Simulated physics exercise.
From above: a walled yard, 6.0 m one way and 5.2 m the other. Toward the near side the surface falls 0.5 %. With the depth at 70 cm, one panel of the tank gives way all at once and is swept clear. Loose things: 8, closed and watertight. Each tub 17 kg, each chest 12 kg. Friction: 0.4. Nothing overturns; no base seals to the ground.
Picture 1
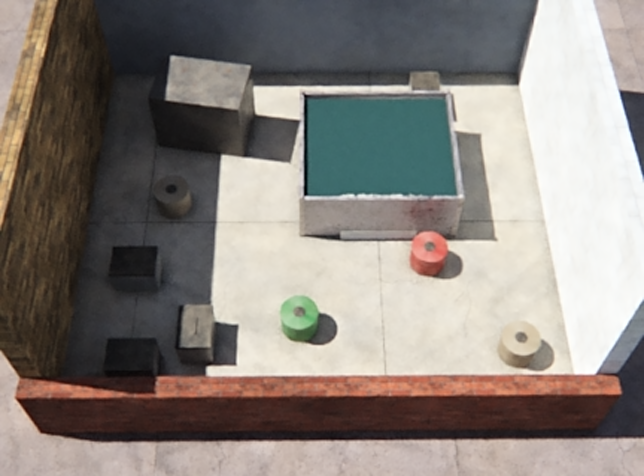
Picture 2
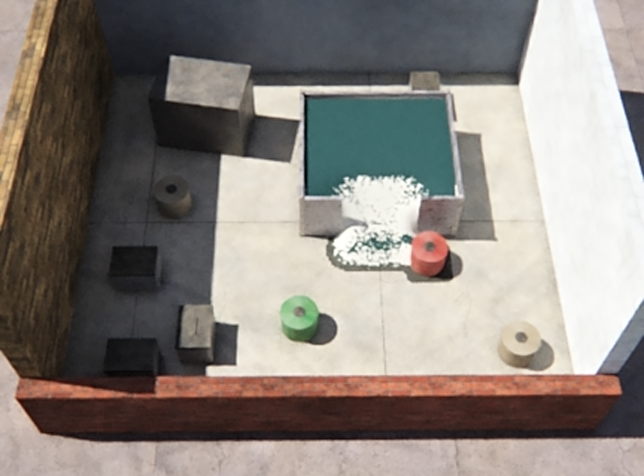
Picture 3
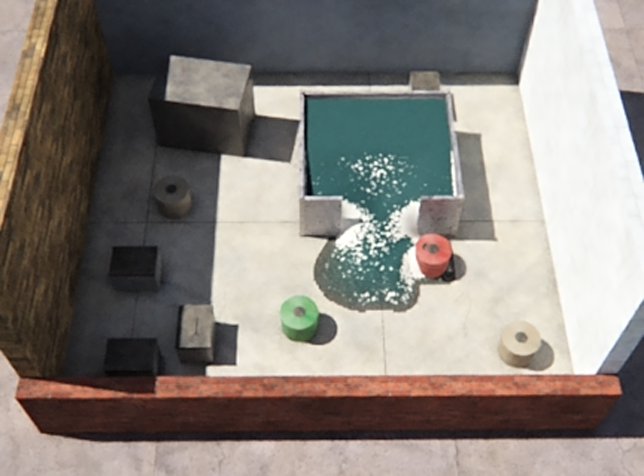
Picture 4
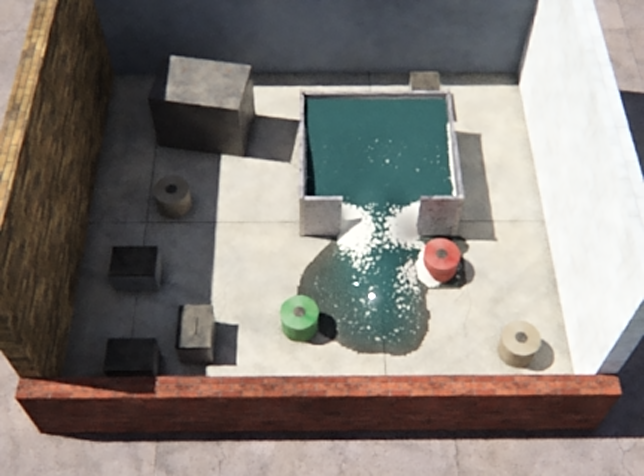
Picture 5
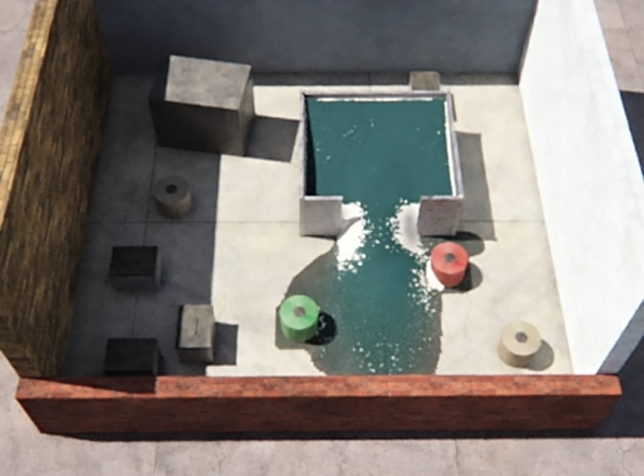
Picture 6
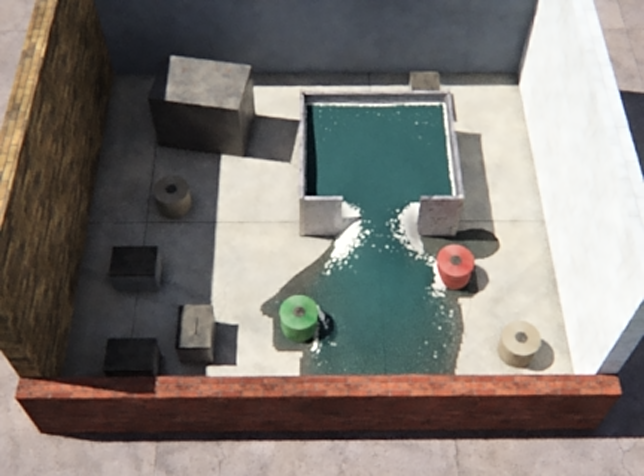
Water bursting through the near side of a square tank, spreading across a walled yard and nudging a red tub right.
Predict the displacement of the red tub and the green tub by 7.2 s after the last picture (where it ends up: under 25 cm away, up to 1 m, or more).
In short, red tub gets shoved a short way; green tub gets moved a long way.
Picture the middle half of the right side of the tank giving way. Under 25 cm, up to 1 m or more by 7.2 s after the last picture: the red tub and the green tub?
Log: Red tub negligible displacement; green tub small displacement.
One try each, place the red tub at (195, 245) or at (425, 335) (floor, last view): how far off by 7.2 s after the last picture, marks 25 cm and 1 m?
Taken in turn, it stays almost motionless and then is carried a long way.
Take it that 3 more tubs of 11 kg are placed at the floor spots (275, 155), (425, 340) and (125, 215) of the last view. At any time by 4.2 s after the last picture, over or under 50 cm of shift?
In order: Below it, above it, above it.
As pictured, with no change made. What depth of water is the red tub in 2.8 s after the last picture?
6 cm or so.
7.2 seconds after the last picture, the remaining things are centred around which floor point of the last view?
Mean position: Approximately (266, 165).
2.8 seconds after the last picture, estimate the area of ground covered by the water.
I'd estimate close to 21 m2.
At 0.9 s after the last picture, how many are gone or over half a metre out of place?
I count 2.
Then, 0.9 s after the last picture the red tub is near (486, 265), 0.7 m from its start, aground; the green tub is near (241, 346), 0.8 m from its start, aground; 0 afloat.
Then, 2.8 s after the last picture the red tub is near (473, 258), 0.5 m from its start, aground; the green tub is near (134, 285), 2.0 m from its start, afloat; 3 afloat.
Then, 4.8 s after the last picture the red tub is near (473, 258), 0.5 m from its start, aground; the green tub is near (164, 227), 2.1 m from its start, aground; 2 afloat.
Then, 7.2 s after the last picture the red tub is near (473, 258), 0.5 m from its start, aground; the green tub is near (167, 223), 2.1 m from its start, aground; 3 afloat.
